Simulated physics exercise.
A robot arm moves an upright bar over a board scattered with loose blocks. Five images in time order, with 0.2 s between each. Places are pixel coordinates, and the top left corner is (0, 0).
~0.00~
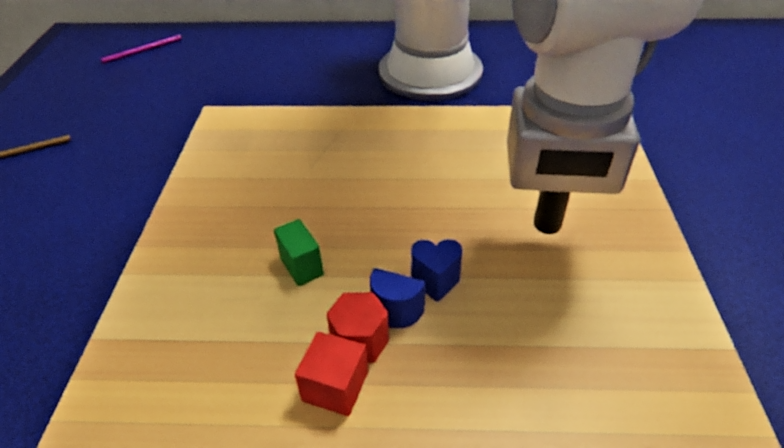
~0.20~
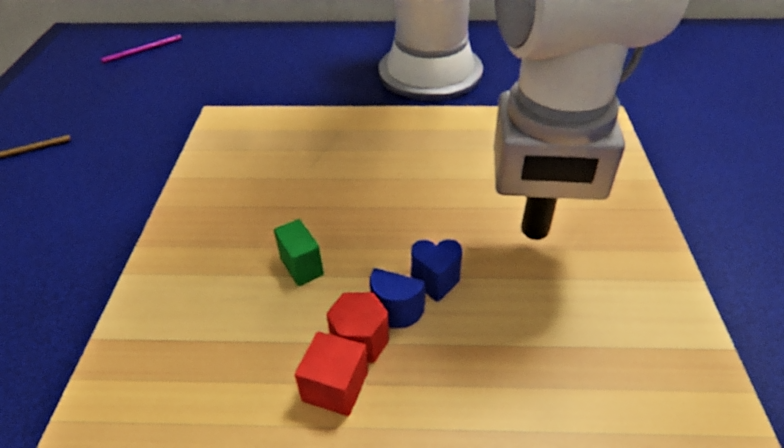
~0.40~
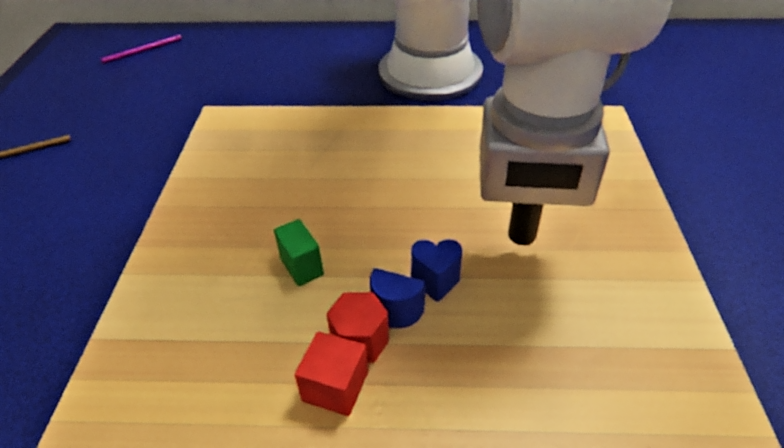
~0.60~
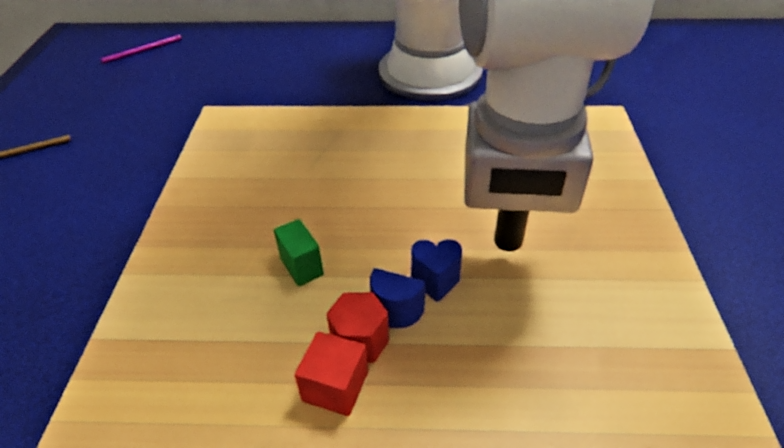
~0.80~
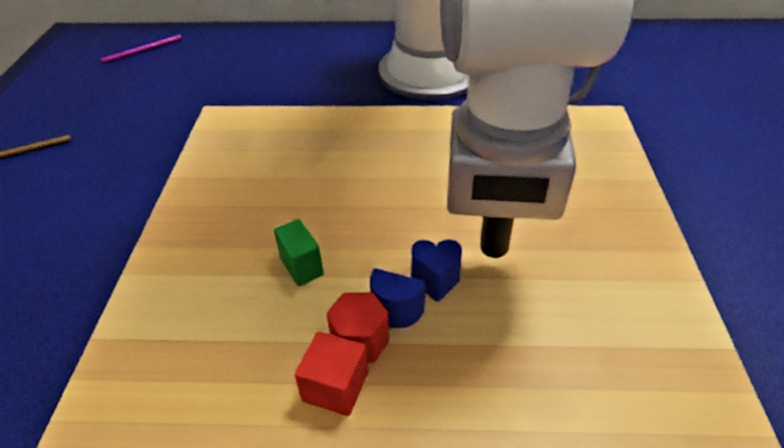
A robot arm moving its dark upright bar slowly leftward above a wooden board, while the red, blue and green blocks stay still.
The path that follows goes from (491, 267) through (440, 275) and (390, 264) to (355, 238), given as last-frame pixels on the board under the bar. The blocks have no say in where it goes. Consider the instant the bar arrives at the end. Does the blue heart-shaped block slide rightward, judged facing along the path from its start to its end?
That would be a no.
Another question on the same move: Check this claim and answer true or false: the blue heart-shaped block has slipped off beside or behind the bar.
The statement is correct.
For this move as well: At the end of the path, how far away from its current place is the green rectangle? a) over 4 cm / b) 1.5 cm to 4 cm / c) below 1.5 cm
My pick is c.
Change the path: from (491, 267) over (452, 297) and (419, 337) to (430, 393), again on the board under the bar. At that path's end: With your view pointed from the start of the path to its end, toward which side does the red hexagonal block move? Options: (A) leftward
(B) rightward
B
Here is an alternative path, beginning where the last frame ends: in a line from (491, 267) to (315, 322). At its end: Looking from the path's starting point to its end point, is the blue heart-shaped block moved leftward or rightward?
Rightward.
What follows on the original path. One third of the way, bar at (440, 258); blue heart-shaped block at (405, 260), turned 25° anticlockwise.
Two thirds of the way, bar at (388, 246); red square block at (328, 362); red hexagonal block at (354, 316); blue half-round block at (389, 283), turned 20° anticlockwise; blue heart-shaped block at (362, 253), turned 95° anticlockwise.
At the end, bar at (353, 221); green rectangle still; red square block at (328, 362); red hexagonal block at (354, 316); blue half-round block at (389, 283), turned 20° anticlockwise; blue heart-shaped block at (361, 252), turned 100° anticlockwise.
